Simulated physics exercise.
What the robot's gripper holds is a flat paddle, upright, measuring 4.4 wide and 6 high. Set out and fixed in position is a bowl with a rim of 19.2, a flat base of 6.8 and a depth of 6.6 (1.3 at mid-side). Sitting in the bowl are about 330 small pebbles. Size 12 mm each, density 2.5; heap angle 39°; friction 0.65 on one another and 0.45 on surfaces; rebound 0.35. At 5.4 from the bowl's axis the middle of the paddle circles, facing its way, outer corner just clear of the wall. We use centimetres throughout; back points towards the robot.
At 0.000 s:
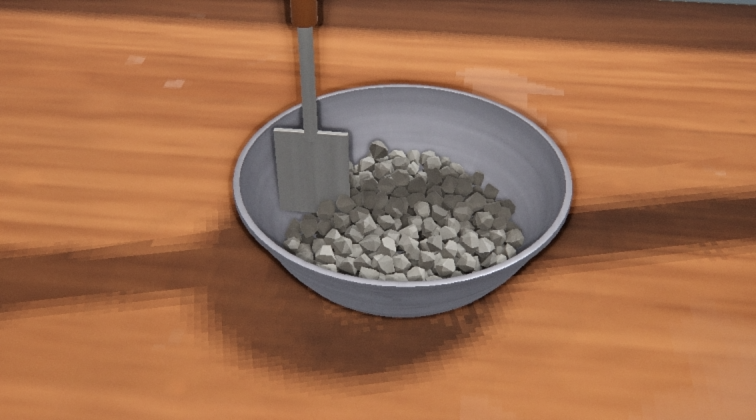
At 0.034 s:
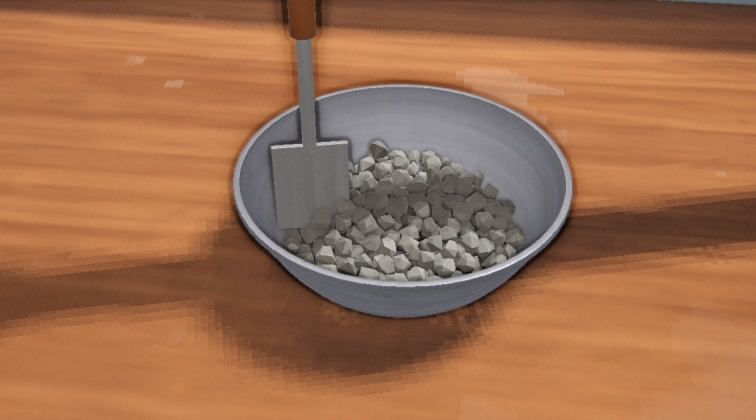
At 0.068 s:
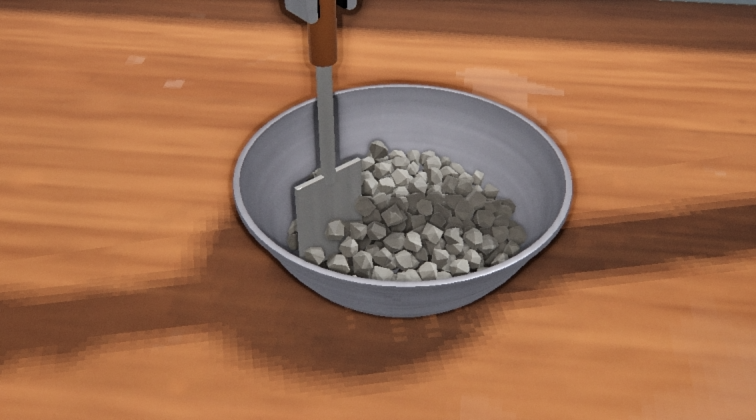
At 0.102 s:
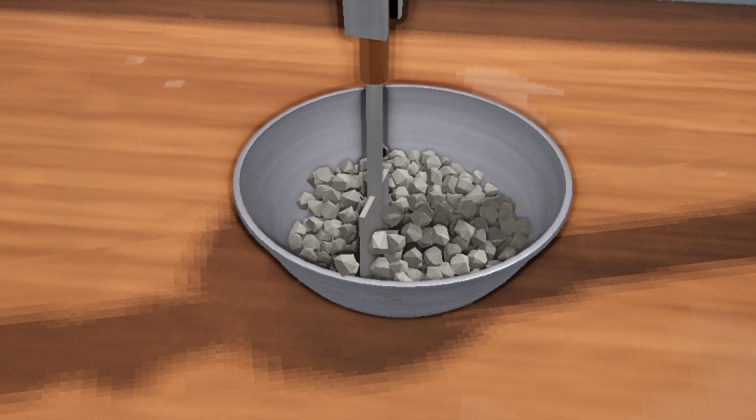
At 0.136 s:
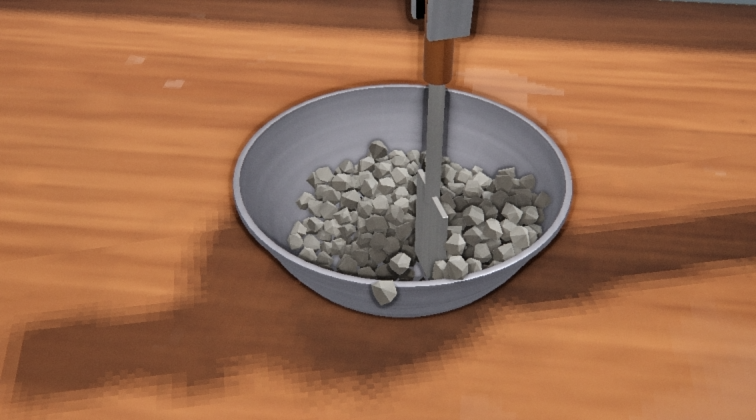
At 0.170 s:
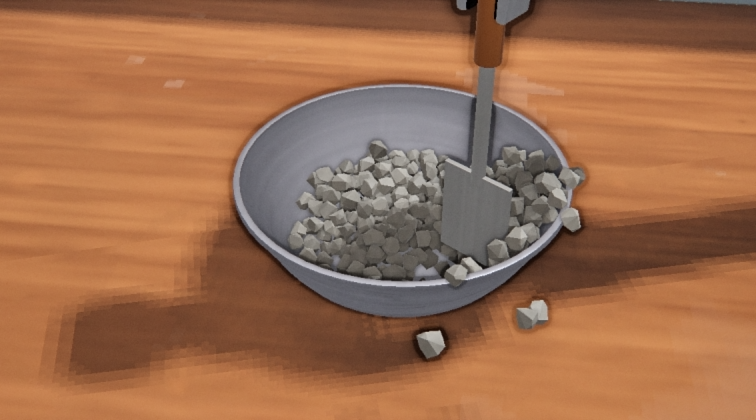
A robot gripper, mostly out of view at the top, holds a flat grey paddle by its brown handle above an orange-brown wood-grained surface, seen from above at an angle by a still camera. A wide grey bowl holds a heap of pale grey pebbles, the paddle at its left. The paddle lowers, sweeps along the near side to the right while turning, and pushes pebbles up the right wall, several tumbling over the rim.
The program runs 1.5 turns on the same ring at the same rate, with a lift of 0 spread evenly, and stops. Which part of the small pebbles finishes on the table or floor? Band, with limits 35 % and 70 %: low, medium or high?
Medium.
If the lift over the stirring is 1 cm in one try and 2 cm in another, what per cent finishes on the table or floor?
Close to 30 percent and close to 15 percent.
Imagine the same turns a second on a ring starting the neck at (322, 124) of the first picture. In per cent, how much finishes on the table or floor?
About 50 percent ends up on the table or floor.
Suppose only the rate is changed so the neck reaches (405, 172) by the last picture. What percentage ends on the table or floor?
Roughly 30 per cent.
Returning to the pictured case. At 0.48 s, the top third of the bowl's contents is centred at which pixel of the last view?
Estimated centre: (414, 265).
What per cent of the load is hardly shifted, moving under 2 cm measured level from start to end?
Something close to 15 percent, I'd say.
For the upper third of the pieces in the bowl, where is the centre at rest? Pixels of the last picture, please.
I'd put it at about (423, 176).
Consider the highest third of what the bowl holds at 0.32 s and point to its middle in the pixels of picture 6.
About pixel (331, 144).
By 0.32 s, 296° round, highest piece 11 above the table; 265 in the bowl, 12 on the table or floor, 52 in flight or on the tool.
By 0.48 s, 86° round, highest piece 11 above the table; 217 in the bowl, 77 on the table or floor, 35 in flight or on the tool.
By 0.76 s, 180° round, highest piece 7 above the table; 185 in the bowl, 144 on the table or floor.
By 1.46 s, 180° round, highest piece 6 above the table; 185 in the bowl, 144 on the table or floor.
Final count, 185 in the bowl, 144 on the table or floor. That is 44 % on the table or floor.
